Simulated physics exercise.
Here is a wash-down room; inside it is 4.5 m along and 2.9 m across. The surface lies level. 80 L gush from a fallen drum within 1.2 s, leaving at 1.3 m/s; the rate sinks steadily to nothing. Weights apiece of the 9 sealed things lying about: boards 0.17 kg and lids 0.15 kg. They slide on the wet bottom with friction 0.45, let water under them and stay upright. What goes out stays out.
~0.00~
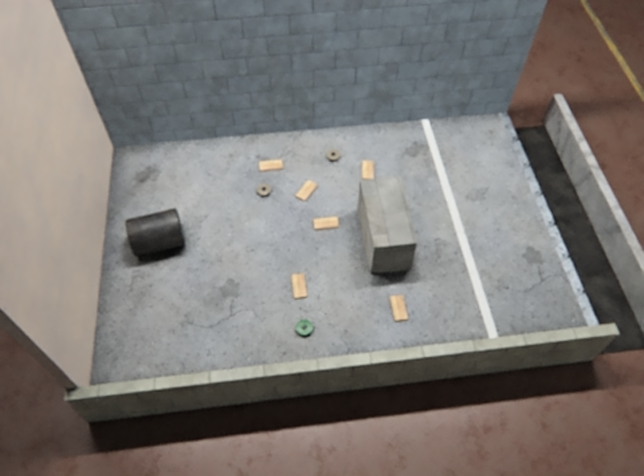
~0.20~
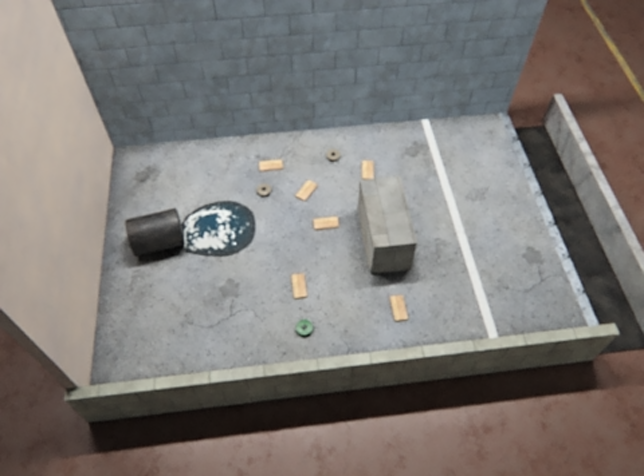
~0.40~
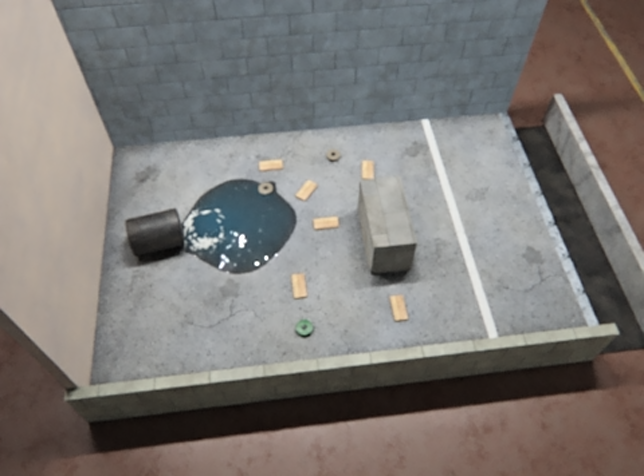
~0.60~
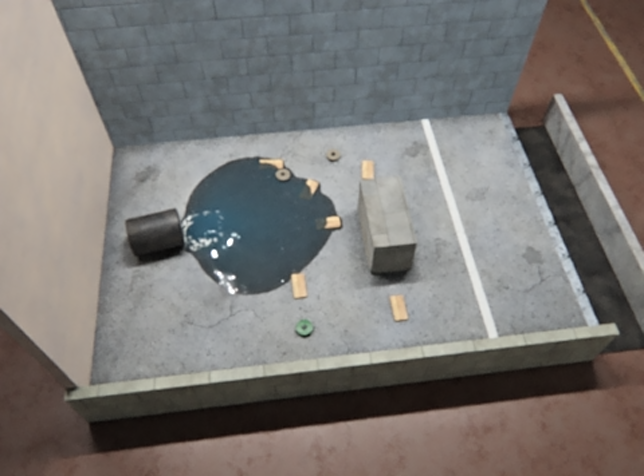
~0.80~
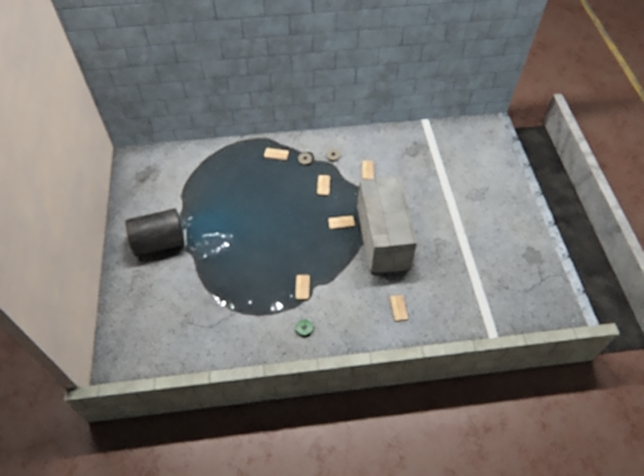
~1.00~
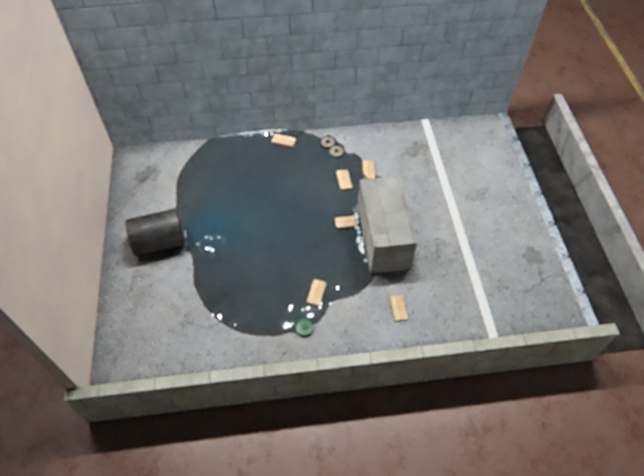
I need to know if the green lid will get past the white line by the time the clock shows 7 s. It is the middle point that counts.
Green lid stays short.
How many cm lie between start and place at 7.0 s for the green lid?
About 80 cm.
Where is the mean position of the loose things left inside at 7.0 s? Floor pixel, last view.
At about (359, 263).
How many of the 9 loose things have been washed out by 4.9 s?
6 of them.
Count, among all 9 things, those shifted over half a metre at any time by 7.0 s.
I count 8.
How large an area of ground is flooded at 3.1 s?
Roughly 5.5 m2.
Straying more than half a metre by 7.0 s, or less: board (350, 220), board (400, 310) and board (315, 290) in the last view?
In that order: Short of it, over, over.
After 1.4 s the green lid is near (317, 351), 0.3 m from its start, aground; 0 of 9 are over the mark; 6 afloat.
After 3.1 s the green lid is near (365, 345), 0.6 m from its start, afloat; 6 of 9 are over the mark; 5 afloat.
After 4.9 s the green lid is near (383, 333), 0.7 m from its start, afloat; 7 of 9 are over the mark; 3 afloat.
After 7.0 s the green lid is near (389, 330), 0.8 m from its start, aground; 7 of 9 are over the mark; 0 afloat.
